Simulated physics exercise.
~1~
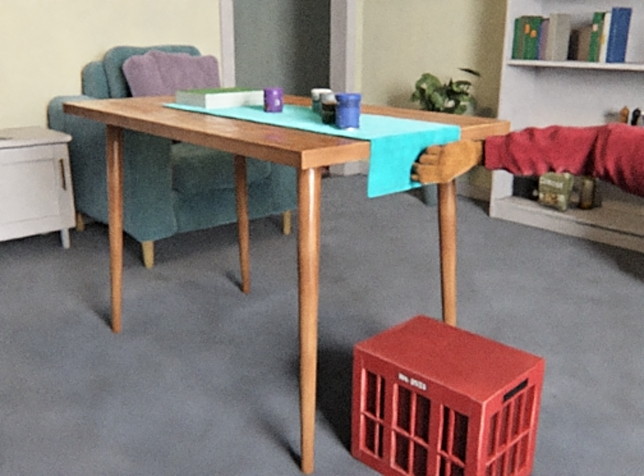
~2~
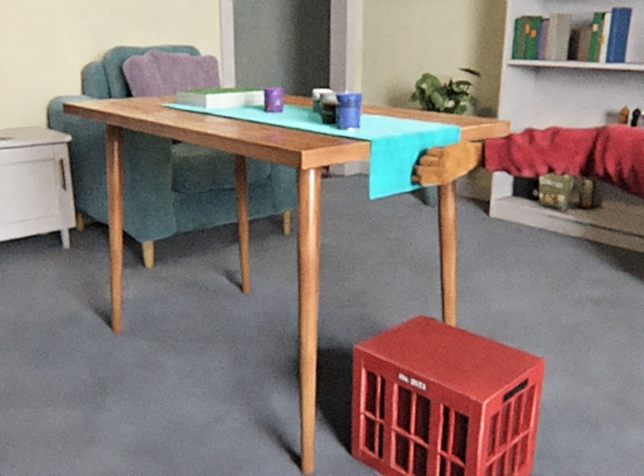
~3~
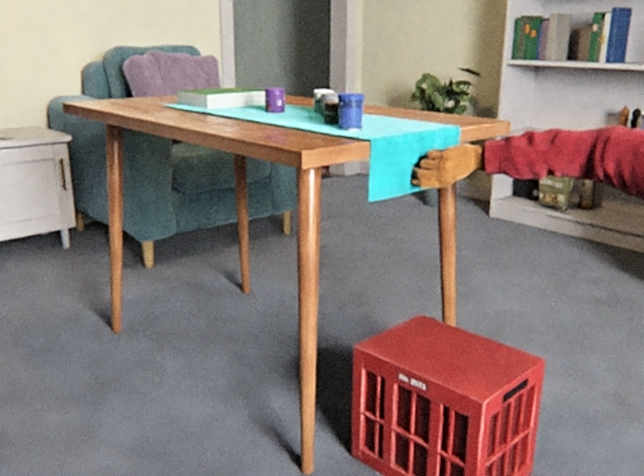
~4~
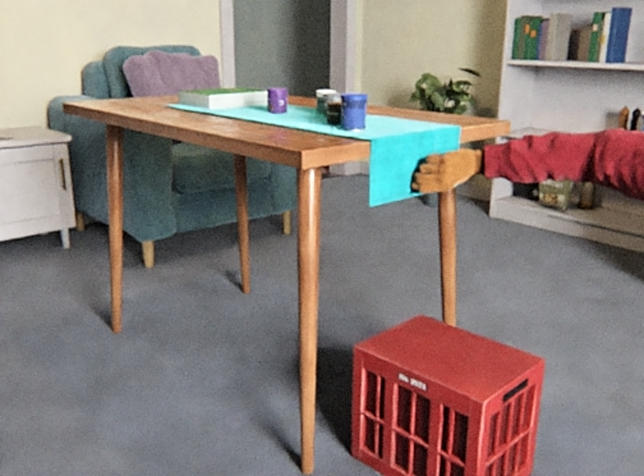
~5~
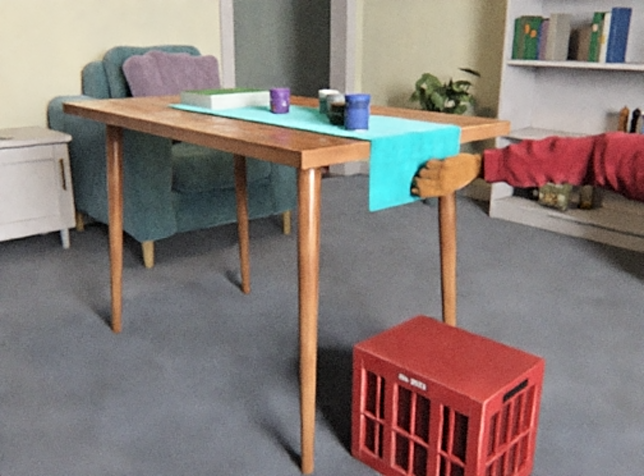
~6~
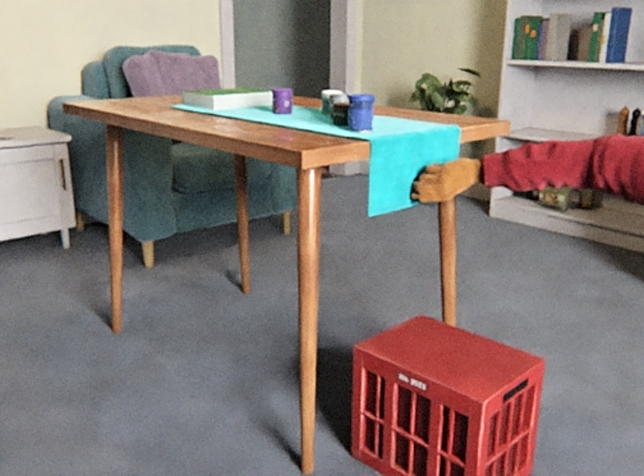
To begin with, a hand in a red sleeve grips the end of a turquoise scarf on a wooden table, above a red crate. The hand draws the cloth slightly downward over the table's edge, and the small pots and the book on it shift a little to the right.
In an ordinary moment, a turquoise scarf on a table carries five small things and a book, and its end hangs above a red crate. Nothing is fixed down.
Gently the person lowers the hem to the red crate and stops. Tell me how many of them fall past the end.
The top will end up three items short.
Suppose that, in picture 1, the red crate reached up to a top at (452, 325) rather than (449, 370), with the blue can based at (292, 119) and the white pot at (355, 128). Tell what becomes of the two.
Outcome for the blue can: It stays. Outcome for the white pot: It is lost.
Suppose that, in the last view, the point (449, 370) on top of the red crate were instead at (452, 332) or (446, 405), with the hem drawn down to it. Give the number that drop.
Numbers: 2; 4.
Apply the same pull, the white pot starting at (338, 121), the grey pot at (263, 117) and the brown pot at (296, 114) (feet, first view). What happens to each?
The white pot ends up off, the grey pot ends up on top and the brown pot ends up on top.
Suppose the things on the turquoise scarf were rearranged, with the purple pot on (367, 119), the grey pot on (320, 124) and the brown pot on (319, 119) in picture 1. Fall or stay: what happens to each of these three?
In the end the purple pot is no longer up there, the grey pot is no longer up there and the brown pot is no longer up there.
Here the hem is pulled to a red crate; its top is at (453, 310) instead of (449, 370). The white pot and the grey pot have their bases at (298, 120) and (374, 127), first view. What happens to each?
The white pot? Safe. The grey pot? Lost.
A little later, hem near (414, 271); blue can gone.
Next, hem on the crate; blue can, brown pot and grey pot gone.
When it is over, hem on the crate; blue can, brown pot and grey pot gone. The answer is three.
